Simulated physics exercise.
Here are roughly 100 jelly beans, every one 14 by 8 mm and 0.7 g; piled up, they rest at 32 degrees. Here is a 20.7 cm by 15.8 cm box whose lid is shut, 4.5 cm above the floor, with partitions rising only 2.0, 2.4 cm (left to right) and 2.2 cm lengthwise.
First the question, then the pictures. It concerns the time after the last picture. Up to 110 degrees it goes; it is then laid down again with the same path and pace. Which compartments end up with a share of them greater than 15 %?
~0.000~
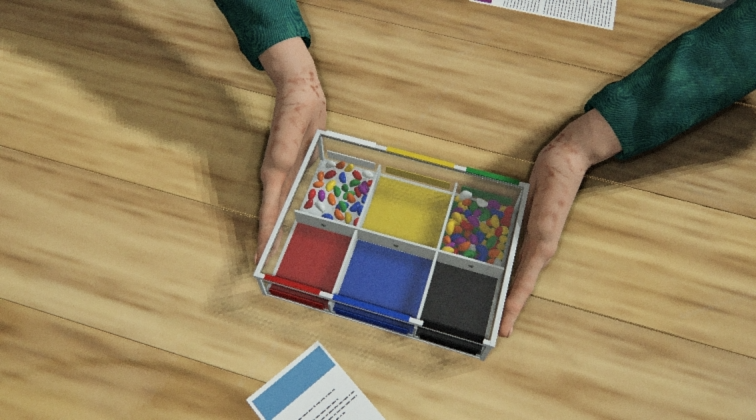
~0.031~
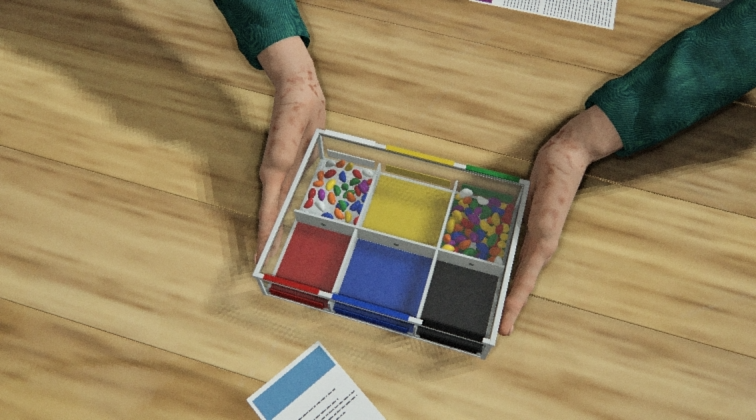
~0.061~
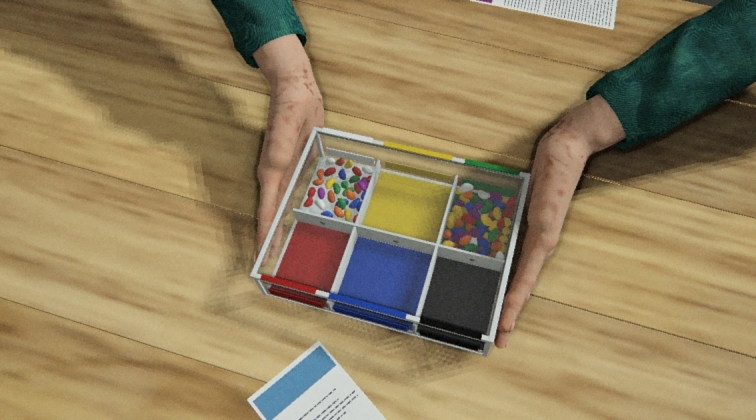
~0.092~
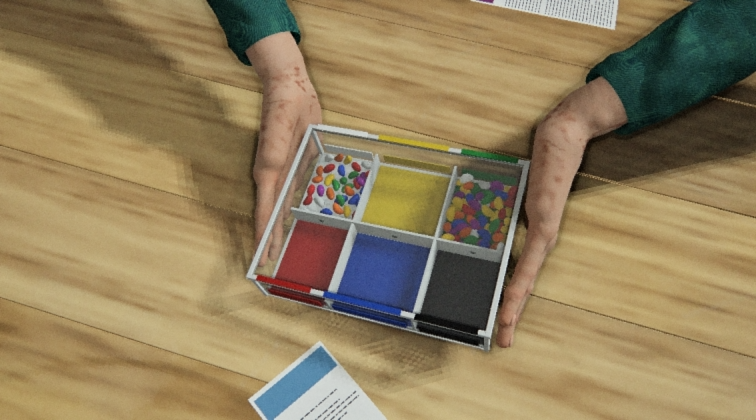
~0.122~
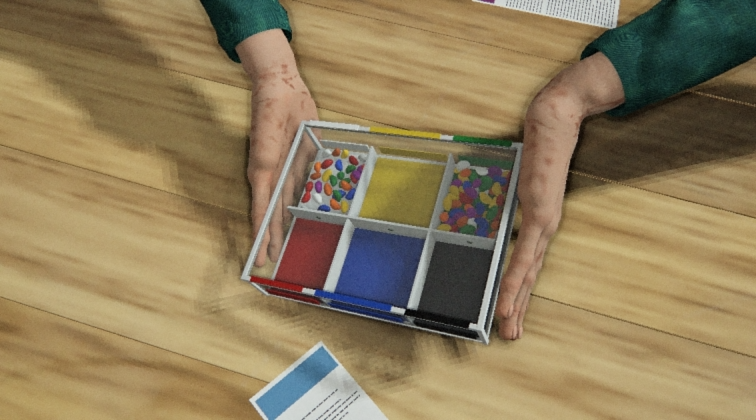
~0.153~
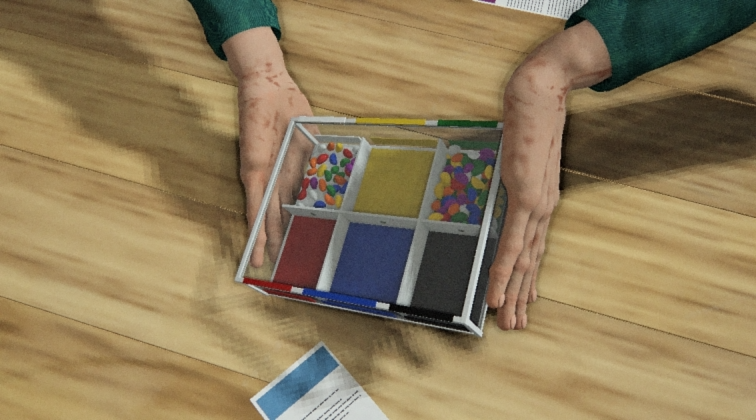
Red compartment: Greater. Blue compartment: Not greater. Green compartment: Not greater. Yellow compartment: Not greater. White compartment: Greater. Black compartment: Not greater.
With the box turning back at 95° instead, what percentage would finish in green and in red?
You'd see green with 5 % and red with 50 %.
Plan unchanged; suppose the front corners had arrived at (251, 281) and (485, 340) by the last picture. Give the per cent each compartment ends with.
Red 70, blue 25, green 0, yellow 0, white 10, black 0.
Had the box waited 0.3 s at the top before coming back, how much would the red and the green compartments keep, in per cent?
Then red keeps 80% and green keeps 0%.
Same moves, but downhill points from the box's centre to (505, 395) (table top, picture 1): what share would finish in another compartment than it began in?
I'd estimate about 70 %.
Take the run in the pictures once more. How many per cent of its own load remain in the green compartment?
I'd put it at roughly 0 per cent.
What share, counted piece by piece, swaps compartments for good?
80 per cent, roughly.
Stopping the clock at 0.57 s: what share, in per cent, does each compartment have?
Red = 10, blue = 10, green = 30, yellow = 15, white = 30, black = 5 (per cent).
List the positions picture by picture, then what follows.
In the first frame, box tilt 0 degrees, front corners at (259, 274) and (490, 342); green 65 %, white 35 %.
In the second frame, box tilt 1 degrees, front corners at (259, 274) and (490, 341).
In the third frame, box tilt 4 degrees, front corners at (256, 274) and (489, 337), lowest corner left front.
In the fourth frame, box tilt 9 degrees, front corners at (252, 275) and (486, 332), lowest corner left front.
In the fifth frame, box tilt 16 degrees, front corners at (247, 276) and (478, 326), lowest corner left front.
In the sixth frame, box tilt 24 degrees, front corners at (241, 278) and (462, 318), lowest corner left front; green 65 %, white 35 %. Its pace works out near 260 degrees a second.
Then, at 0.57 s, tilt 109 degrees; red 10 %, blue 10 %, green 30 %, yellow 15 %, white 30 %, black 5 %.
After 0.85 s, tilt 46 degrees; red 60 %, blue 5 %, yellow 5 %, white 25 %.
After 1.24 s, tilt 0 degrees; red 60 %, blue 5 %, yellow 5 %, white 25 %.
In the end, at 1.8 s, red 60 %, blue 5 %, green 0 %, yellow 5 %, white 25 %, black 0 %.
